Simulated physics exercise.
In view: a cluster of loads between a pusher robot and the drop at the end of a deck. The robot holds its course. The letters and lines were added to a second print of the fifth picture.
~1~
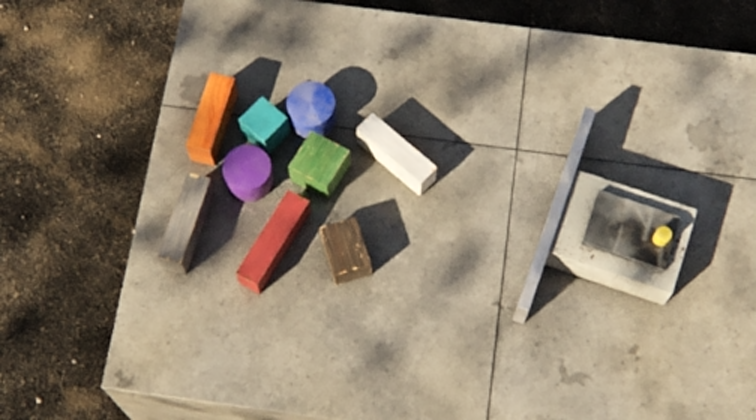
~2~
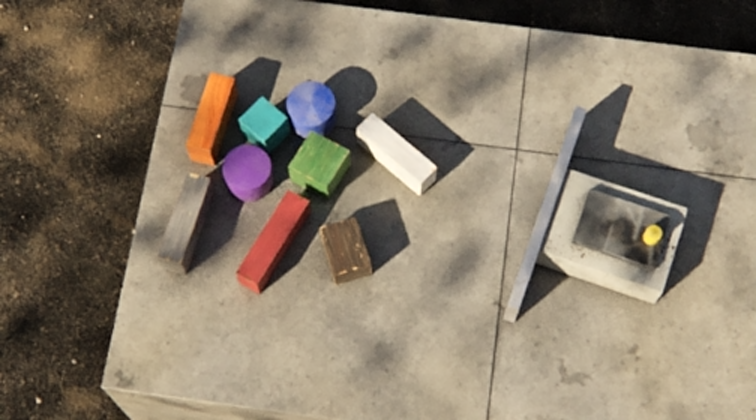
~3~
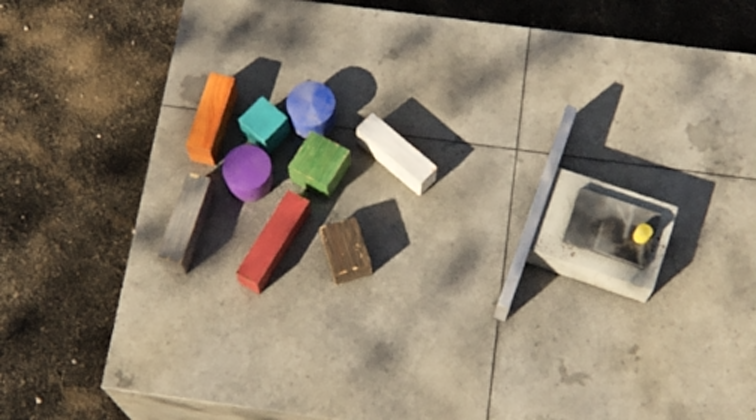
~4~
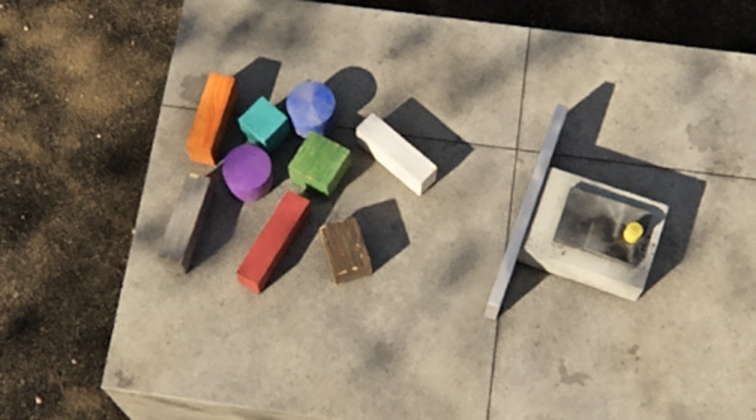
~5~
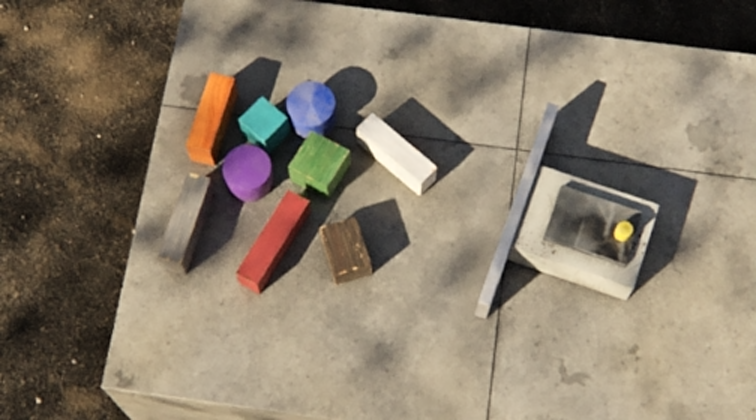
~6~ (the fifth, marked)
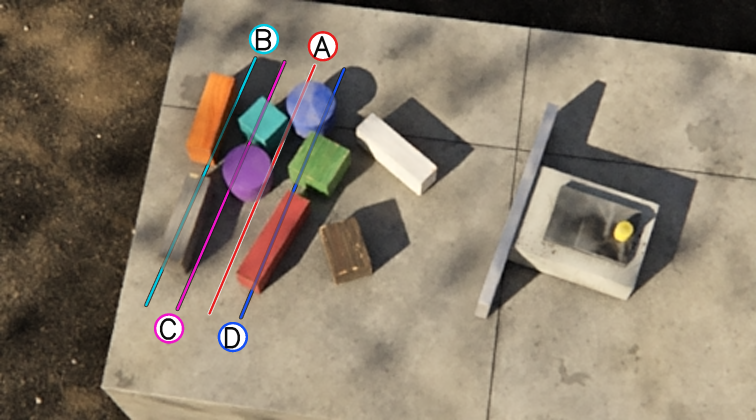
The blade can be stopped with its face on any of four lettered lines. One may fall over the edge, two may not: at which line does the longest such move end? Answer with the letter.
As far as mark C.
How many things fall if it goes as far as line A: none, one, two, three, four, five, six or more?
The count is none.
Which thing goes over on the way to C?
The grey bar goes over.
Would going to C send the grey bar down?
Yes.
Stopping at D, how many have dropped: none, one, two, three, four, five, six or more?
In all, none.
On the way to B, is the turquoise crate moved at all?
Yes.
On the marked copy, A at (264, 185); B at (203, 178); C at (233, 182); D at (294, 189).
Following C. Soon after the start, robot (480, 209); white bar (381, 149); grey bar (187, 223).
Later, robot (375, 196); purple canister (228, 168); red bar (233, 235).
In the end, robot (297, 186); grey bar over the edge; purple canister (153, 157); one fallen.
As for the rest, A is within the limit but short; B drops four; D is within the limit but short.
